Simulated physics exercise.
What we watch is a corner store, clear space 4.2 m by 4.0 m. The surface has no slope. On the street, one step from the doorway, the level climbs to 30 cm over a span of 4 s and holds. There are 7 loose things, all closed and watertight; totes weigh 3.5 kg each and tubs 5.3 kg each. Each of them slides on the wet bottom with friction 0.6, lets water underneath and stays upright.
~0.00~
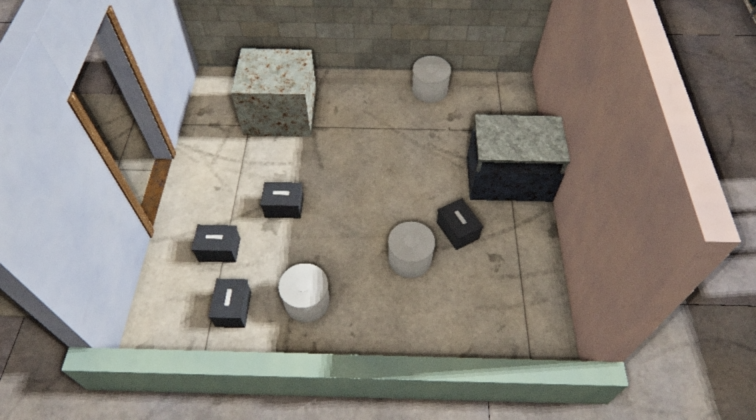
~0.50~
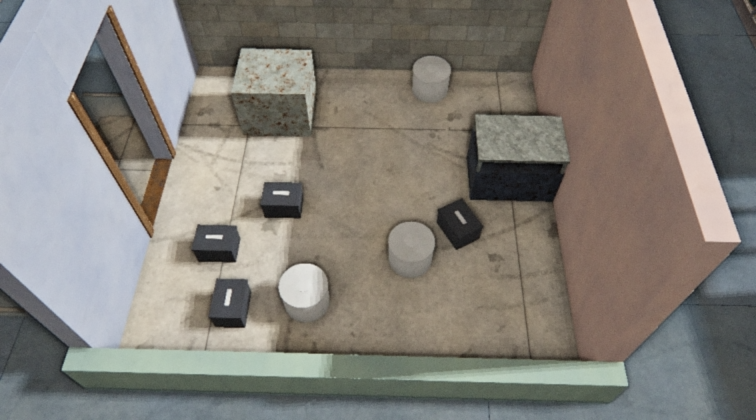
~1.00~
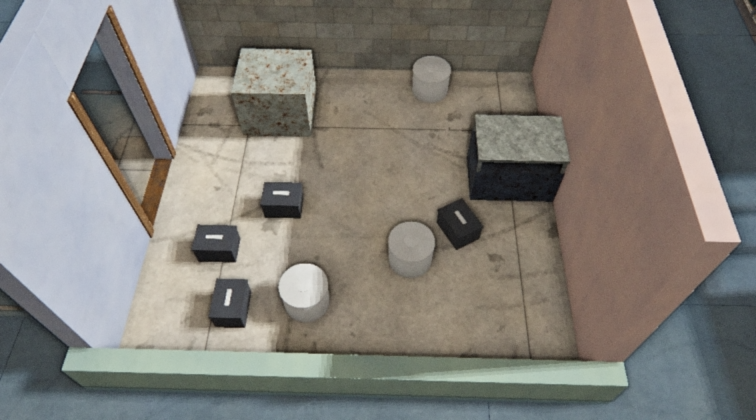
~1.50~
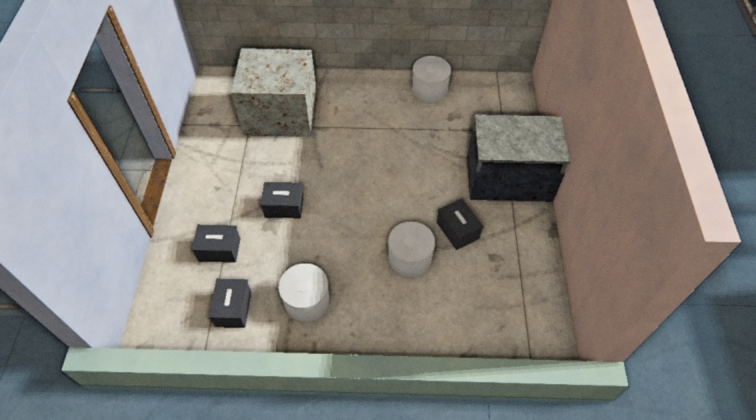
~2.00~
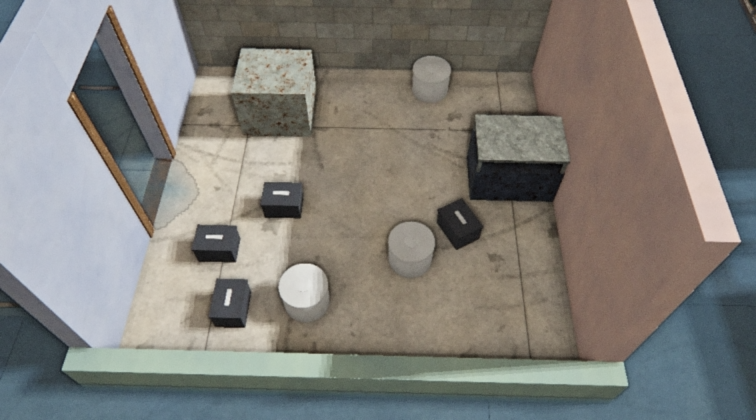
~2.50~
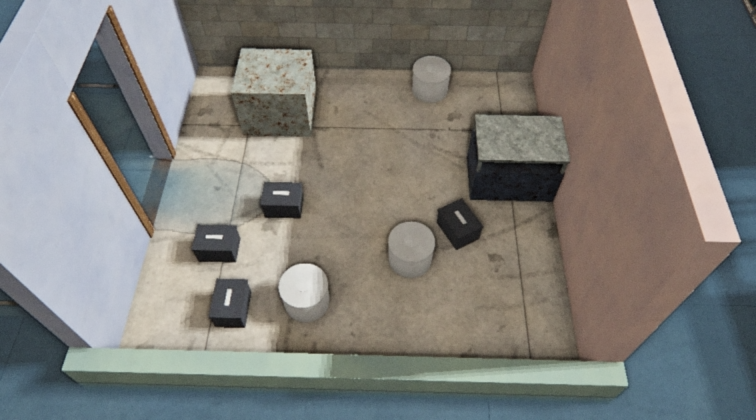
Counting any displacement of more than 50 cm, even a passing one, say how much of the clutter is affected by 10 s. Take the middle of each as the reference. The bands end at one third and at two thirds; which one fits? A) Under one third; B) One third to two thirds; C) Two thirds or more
Answer: C.
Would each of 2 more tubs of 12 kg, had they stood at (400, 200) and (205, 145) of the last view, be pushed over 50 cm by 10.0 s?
One by one: Above; below.
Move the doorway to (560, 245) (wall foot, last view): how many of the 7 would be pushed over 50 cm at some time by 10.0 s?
7.
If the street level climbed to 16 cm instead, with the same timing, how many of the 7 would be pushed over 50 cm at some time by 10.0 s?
The count would be 4.
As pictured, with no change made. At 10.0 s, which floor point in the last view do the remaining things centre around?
I'd say about (375, 264) in the last view.
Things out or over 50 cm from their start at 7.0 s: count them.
I make it 5 by then.
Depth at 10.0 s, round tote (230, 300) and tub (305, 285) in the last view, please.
Roughly 6 and 15 cm.
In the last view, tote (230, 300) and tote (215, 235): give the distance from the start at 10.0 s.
In turn: 80 cm, 60 cm.
After 3.5 s 0 of 7 are over 50 cm from their spots; 0 afloat.
After 4.5 s 1 of 7 are over 50 cm from their spots; 1 afloat.
After 7.0 s 5 of 7 are over 50 cm from their spots; 7 afloat.
After 10.0 s 7 of 7 are over 50 cm from their spots, and 7 have been at some point; 7 afloat.
